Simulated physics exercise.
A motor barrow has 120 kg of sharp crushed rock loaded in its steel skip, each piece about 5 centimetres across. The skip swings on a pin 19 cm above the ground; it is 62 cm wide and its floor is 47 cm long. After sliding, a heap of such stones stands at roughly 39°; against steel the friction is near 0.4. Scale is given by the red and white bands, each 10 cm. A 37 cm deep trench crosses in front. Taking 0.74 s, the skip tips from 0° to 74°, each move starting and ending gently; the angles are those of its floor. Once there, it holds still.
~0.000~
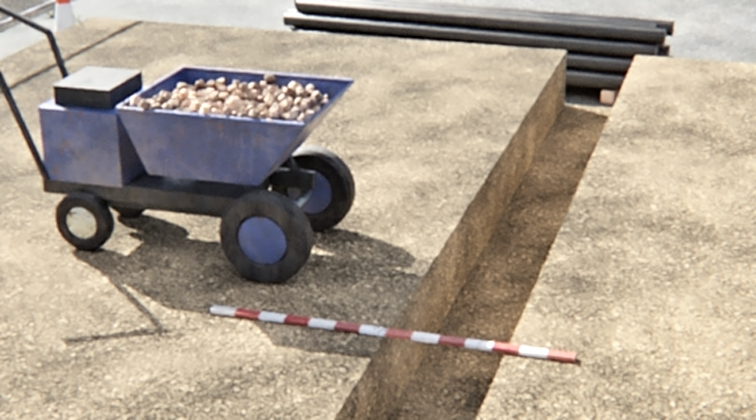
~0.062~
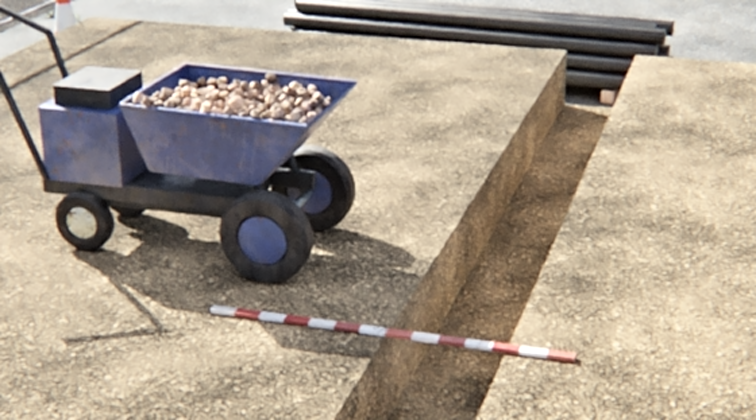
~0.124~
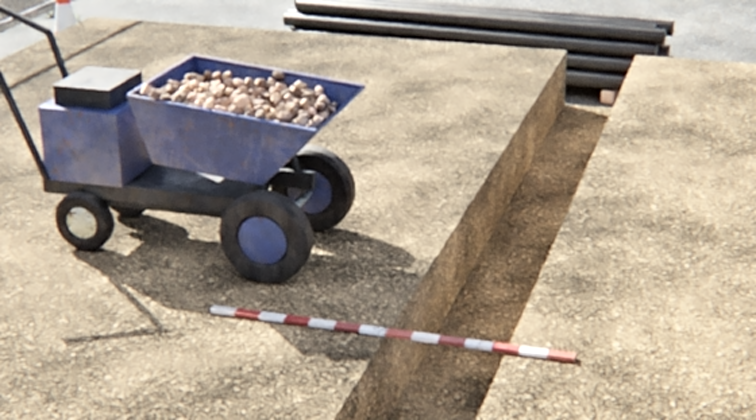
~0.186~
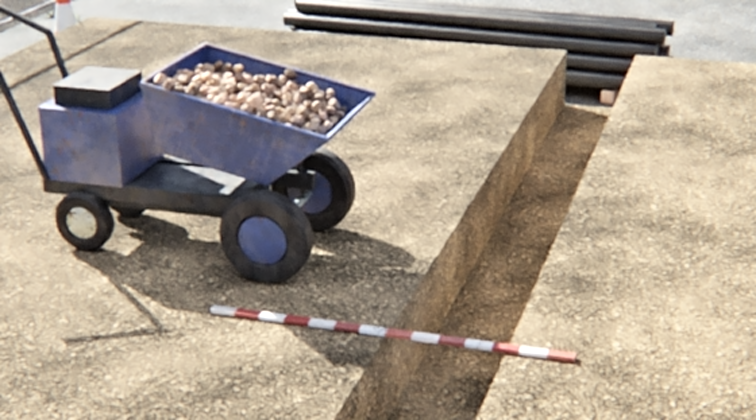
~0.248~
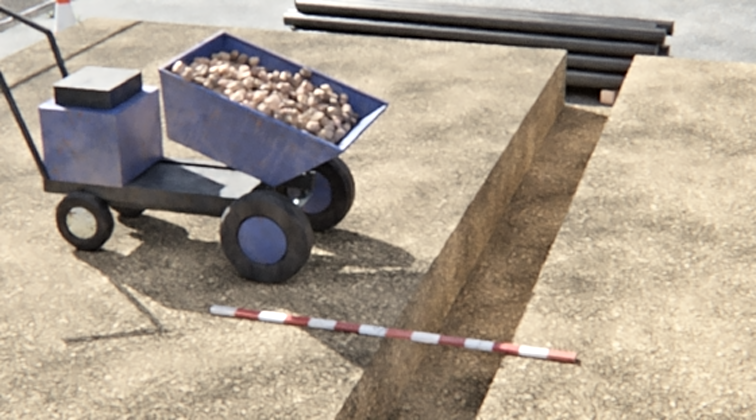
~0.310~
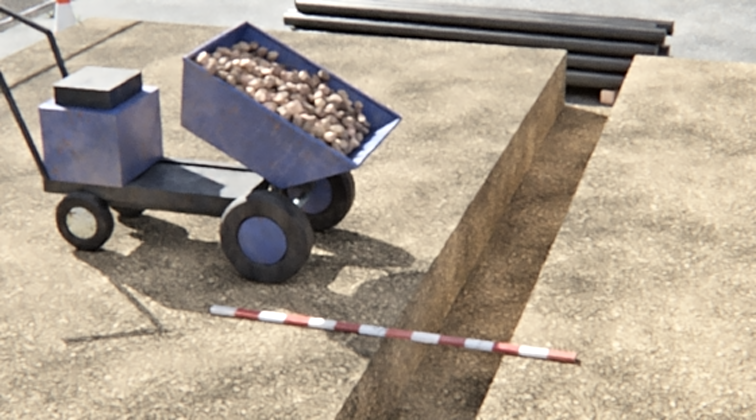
Blue motor barrow standing beside a trench, its skip of stones gradually tilting up at the back and down toward the right.
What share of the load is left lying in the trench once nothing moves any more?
About 100 per cent.
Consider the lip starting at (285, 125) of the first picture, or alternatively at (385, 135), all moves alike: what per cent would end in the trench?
From the first place around 85 per cent, from the other around 65.
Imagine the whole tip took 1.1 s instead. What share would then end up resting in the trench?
I'd put it at roughly 100 per cent.
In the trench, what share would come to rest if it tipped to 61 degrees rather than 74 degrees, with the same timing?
It would be near 50 per cent.
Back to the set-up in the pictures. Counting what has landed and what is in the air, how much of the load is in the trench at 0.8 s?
I'd put it near 30 per cent.
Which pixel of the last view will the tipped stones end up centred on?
About (478, 338).
After 0.6 s the floor is at 62°; 100 % in the skip; the foremost stones are at (399, 211).
After 0.8 s the floor is at 74°; 67 % in the skip, 1 % short of the trench, 31 % in the trench; the foremost stones are at (499, 348).
After 1.2 s the floor is at 74°; 24 % in the skip, 1 % short of the trench, 75 % in the trench; the foremost stones are at (523, 357).
After 3.1 s the floor is at 74°; 0 % in the skip, 100 % in the trench; the foremost stones are at (525, 355).
